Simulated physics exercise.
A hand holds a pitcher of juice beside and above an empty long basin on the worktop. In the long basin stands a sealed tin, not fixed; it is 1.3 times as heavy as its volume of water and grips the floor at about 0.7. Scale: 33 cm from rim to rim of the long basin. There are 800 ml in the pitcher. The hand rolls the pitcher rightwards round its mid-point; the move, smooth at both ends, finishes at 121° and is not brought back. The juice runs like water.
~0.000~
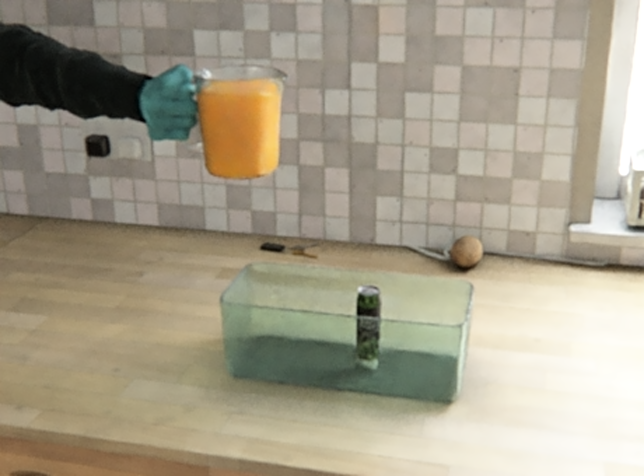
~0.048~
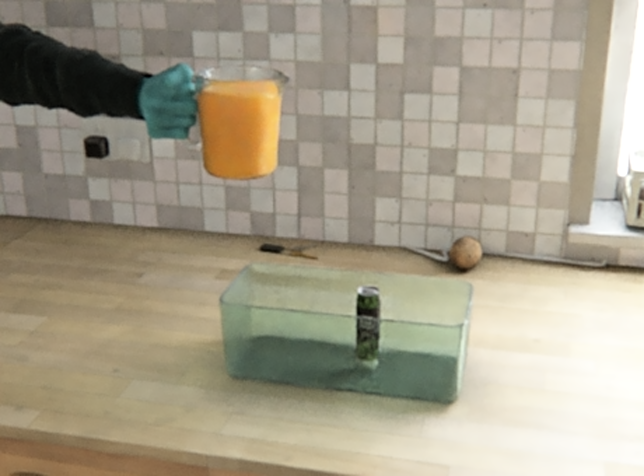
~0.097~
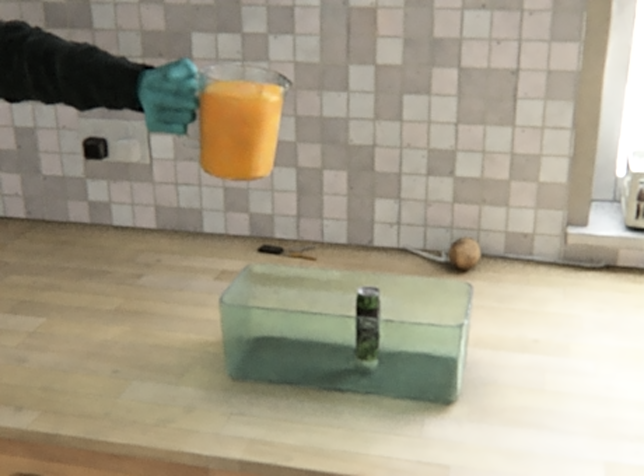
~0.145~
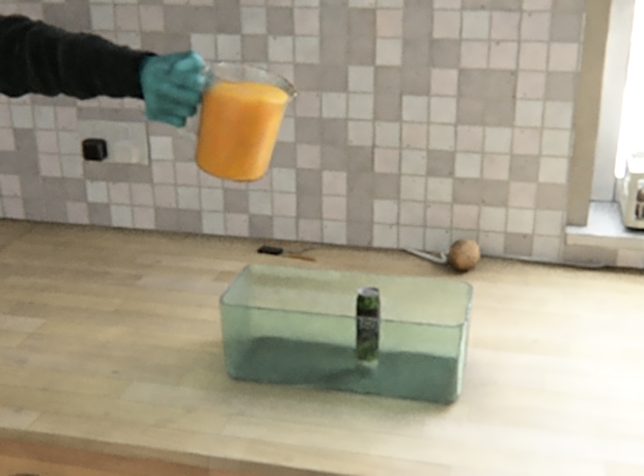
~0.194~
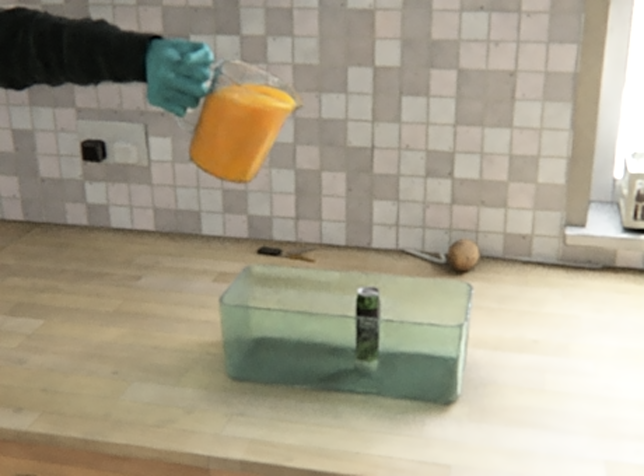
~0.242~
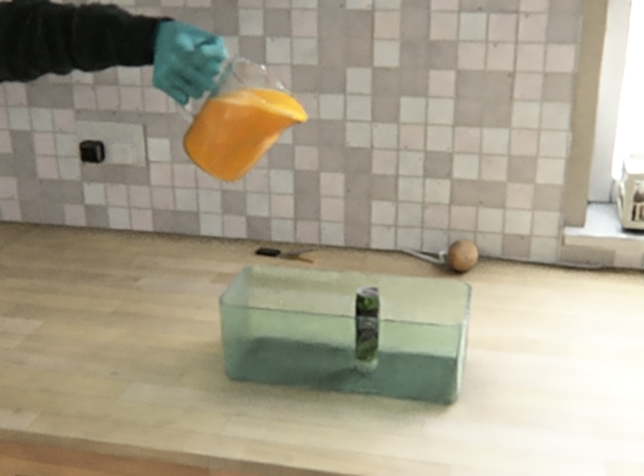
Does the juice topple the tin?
It goes over.
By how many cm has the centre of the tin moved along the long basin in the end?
Some 7.5 cm.
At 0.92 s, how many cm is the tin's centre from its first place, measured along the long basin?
Some 7 cm.
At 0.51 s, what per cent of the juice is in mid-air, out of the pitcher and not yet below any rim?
About 44 per cent.
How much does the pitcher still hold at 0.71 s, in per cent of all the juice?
About 5 per cent.
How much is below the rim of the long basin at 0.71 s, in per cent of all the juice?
About 74 per cent.
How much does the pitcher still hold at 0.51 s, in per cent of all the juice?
Some 46 per cent.
Then, 0.51 s in, the tilt is 109° and 46 per cent is still to pour; the tin stands where it began.
Then, 0.71 s in, the tilt is 121° and 5 per cent is still to pour; the tin leans 7°.
Then, 0.92 s in, the tilt is 121° and 0 per cent is still to pour; the tin lies on its side.
Then, 1.14 s in, the tilt is 121° and 0 per cent is still to pour; the tin lies on its side.
Finally, the tin lies on its side.
